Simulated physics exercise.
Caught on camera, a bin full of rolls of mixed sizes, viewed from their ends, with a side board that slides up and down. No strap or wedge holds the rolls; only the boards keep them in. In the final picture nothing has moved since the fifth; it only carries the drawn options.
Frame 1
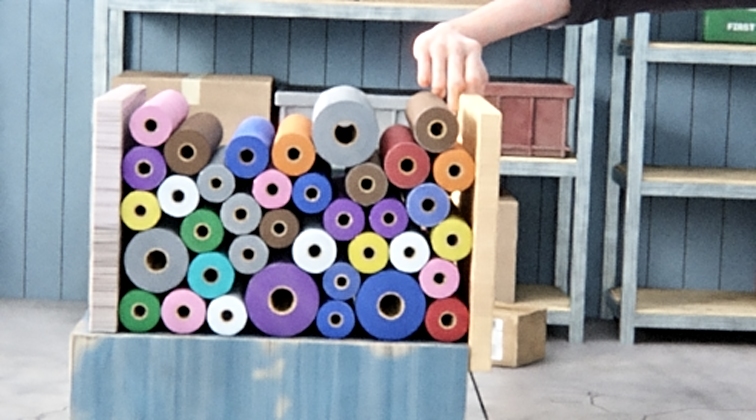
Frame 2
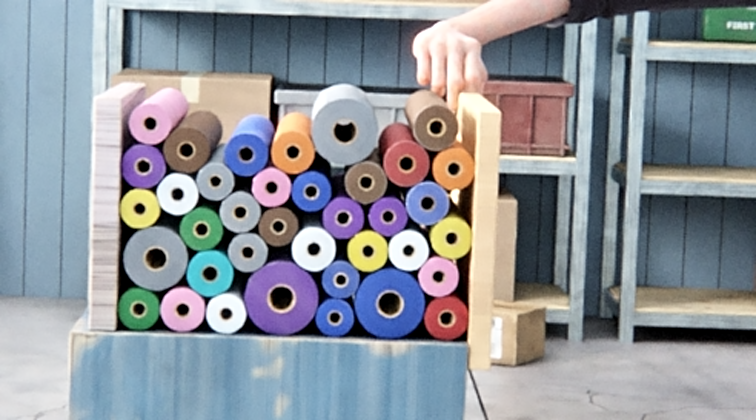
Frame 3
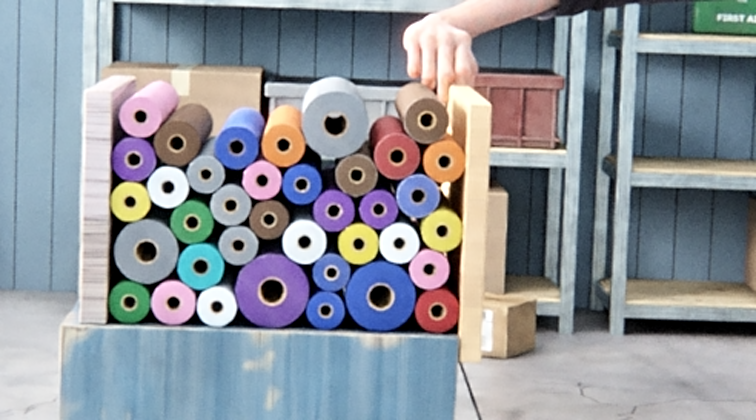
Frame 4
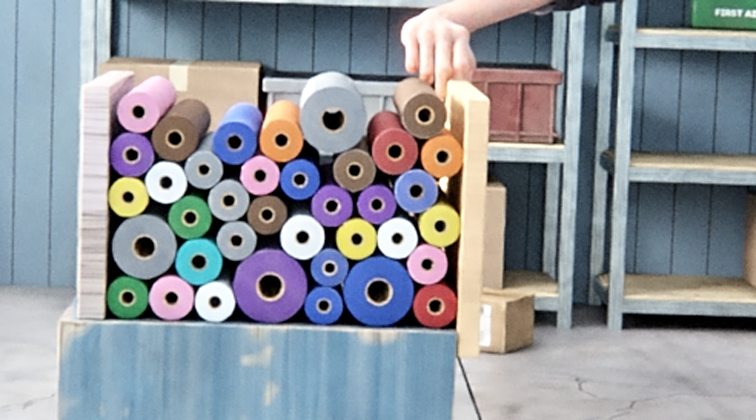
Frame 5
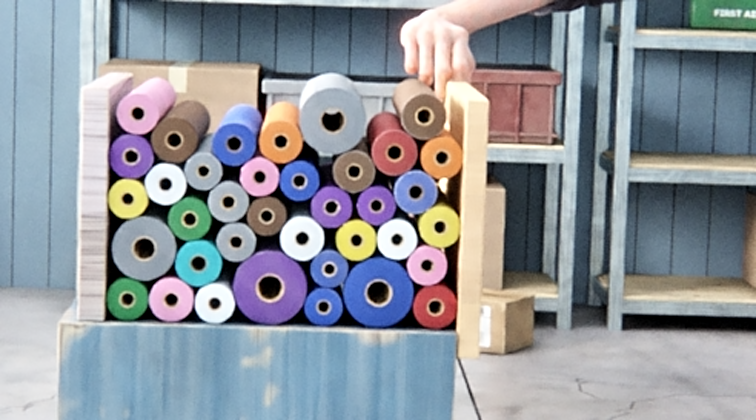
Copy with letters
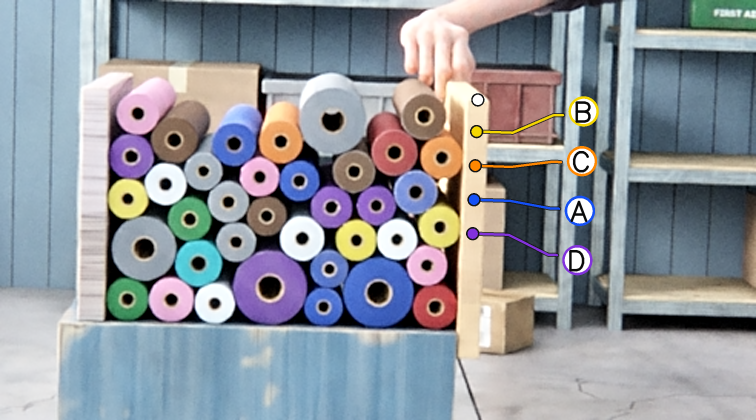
The clip opens on a bin packed with rolls of many colours and sizes, seen end-on between two upright boards, with a hand at the top of the right-hand board. The view shifts slightly, but the hand stays in place and the rolls and boards show no clear movement of their own.
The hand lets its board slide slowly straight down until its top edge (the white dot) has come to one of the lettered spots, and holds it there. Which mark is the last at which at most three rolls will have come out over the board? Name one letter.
It can be let down to D.
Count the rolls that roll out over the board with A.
At A the number is none.
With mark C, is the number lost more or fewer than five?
Fewer than five.
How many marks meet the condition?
Four of the four.
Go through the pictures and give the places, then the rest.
The first picture shows a yellow roll (453, 240); a grey roll (241, 214); a brown roll (367, 184).
The second picture shows a brown roll (366, 182); an orange roll (293, 152).
The third picture shows a pink roll (140, 117); side board (462, 212).
The fourth picture shows a green roll (128, 297); a blue roll (378, 291).
The fifth picture shows a grey roll (237, 242); a yellow roll (440, 227); a grey roll (229, 202).
On the marked copy, A at (475, 200); B at (477, 132); C at (476, 166); D at (473, 234); the white dot at (478, 100).
Taking D. A third of the way, top of the board (464, 163).
Two thirds of the way, top of the board (461, 232).
When it is over, top of the board (461, 232), two out over the board.
As for the rest, A none out over the board; B none out over the board; C none out over the board.
